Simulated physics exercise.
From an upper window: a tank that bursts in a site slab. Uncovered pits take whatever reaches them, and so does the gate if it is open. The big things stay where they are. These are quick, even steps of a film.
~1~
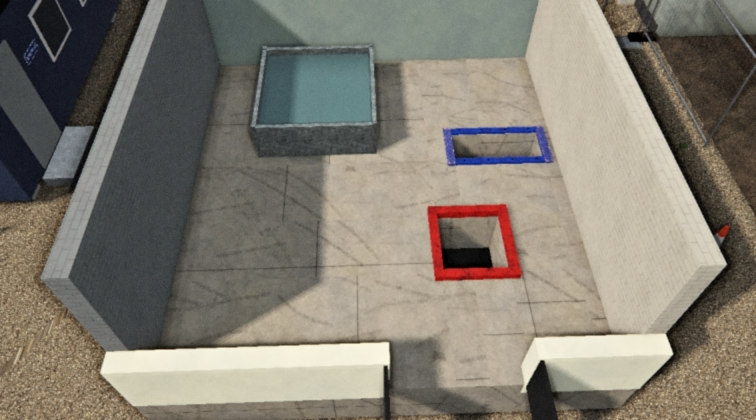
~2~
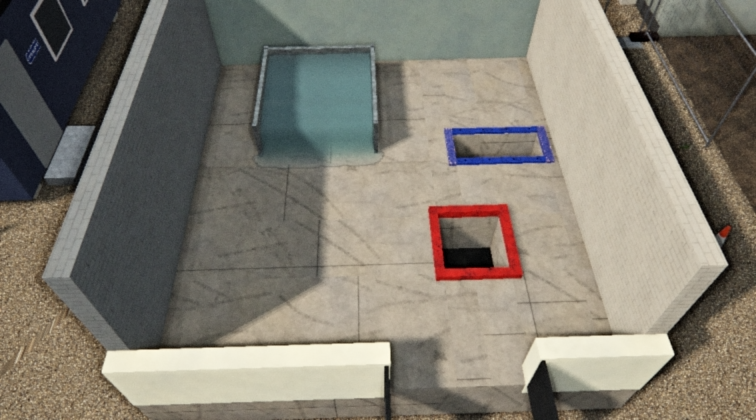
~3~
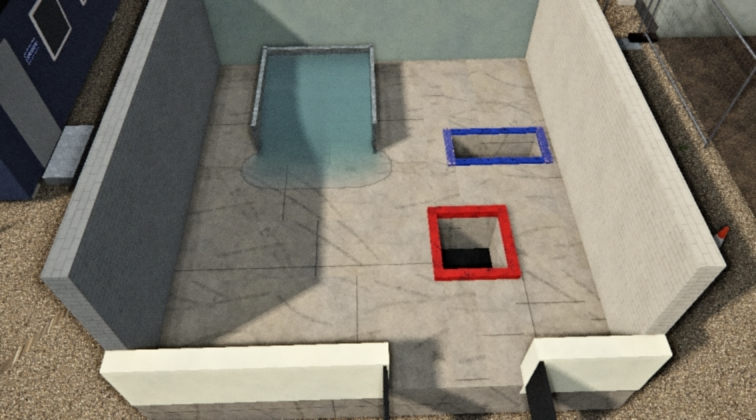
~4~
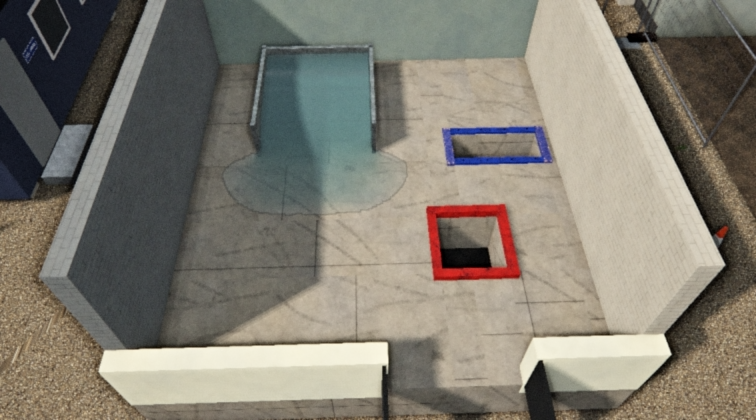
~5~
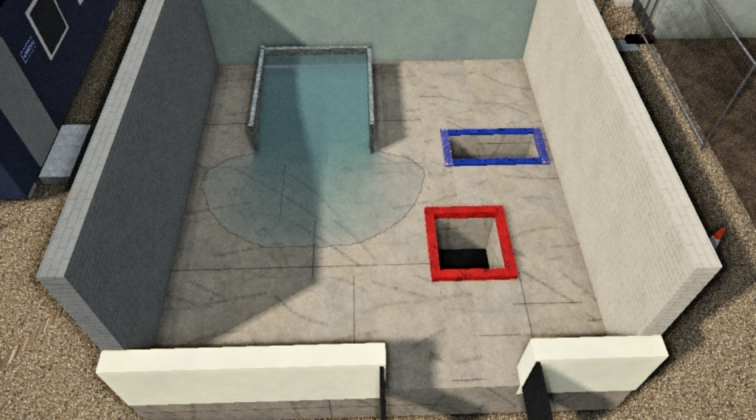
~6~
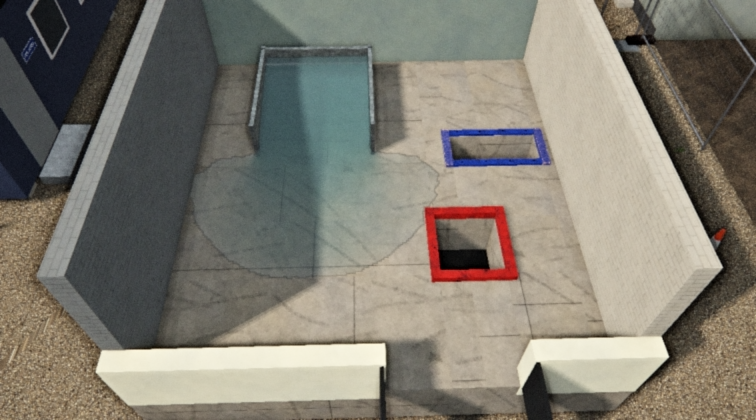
The front of a raised water tank gave way inside a walled concrete yard, and water poured out and spread across the floor in a widening fan, nearing the red-edged square hole.
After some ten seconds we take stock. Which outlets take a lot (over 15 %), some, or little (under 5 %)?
In the end: The gate takes more than 15 %; the blue pit takes less than 5 %; the red pit takes less than 5 %.
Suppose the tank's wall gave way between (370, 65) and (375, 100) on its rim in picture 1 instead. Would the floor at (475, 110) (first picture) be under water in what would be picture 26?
At that place: Covered.
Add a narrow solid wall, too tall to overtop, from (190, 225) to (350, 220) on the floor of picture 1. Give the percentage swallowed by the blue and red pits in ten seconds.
Roughly, in per cent: Blue 4, red 6.
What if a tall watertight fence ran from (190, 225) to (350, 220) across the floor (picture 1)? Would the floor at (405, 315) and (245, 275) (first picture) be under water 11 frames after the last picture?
In that order: Flooded, free of water.
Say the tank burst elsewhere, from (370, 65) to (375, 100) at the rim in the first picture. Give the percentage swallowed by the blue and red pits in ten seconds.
In per cent: Blue 35, red 0.
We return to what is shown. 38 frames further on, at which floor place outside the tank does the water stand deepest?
Near (601, 364).
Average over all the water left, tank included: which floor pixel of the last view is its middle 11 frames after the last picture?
Around (305, 214).
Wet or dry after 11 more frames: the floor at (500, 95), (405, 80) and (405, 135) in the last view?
As listed: Not flooded, not flooded, not flooded.
A moment on, water covers 40 % of the floor; the gate 0 %, the blue pit 0 %, the red pit 0 %.
Next, water covers 45 % of the floor; the gate 2 %, the blue pit 0 %, the red pit 0 %.
Then, water covers 50 % of the floor; the gate 12 %, the blue pit 0 %, the red pit 0 %.
Later, water covers 70 % of the floor; the gate 21 %, the blue pit 0 %, the red pit 1 %.
In the end, water covers 85 % of the floor; the gate 28 %, the blue pit 0 %, the red pit 1 %.
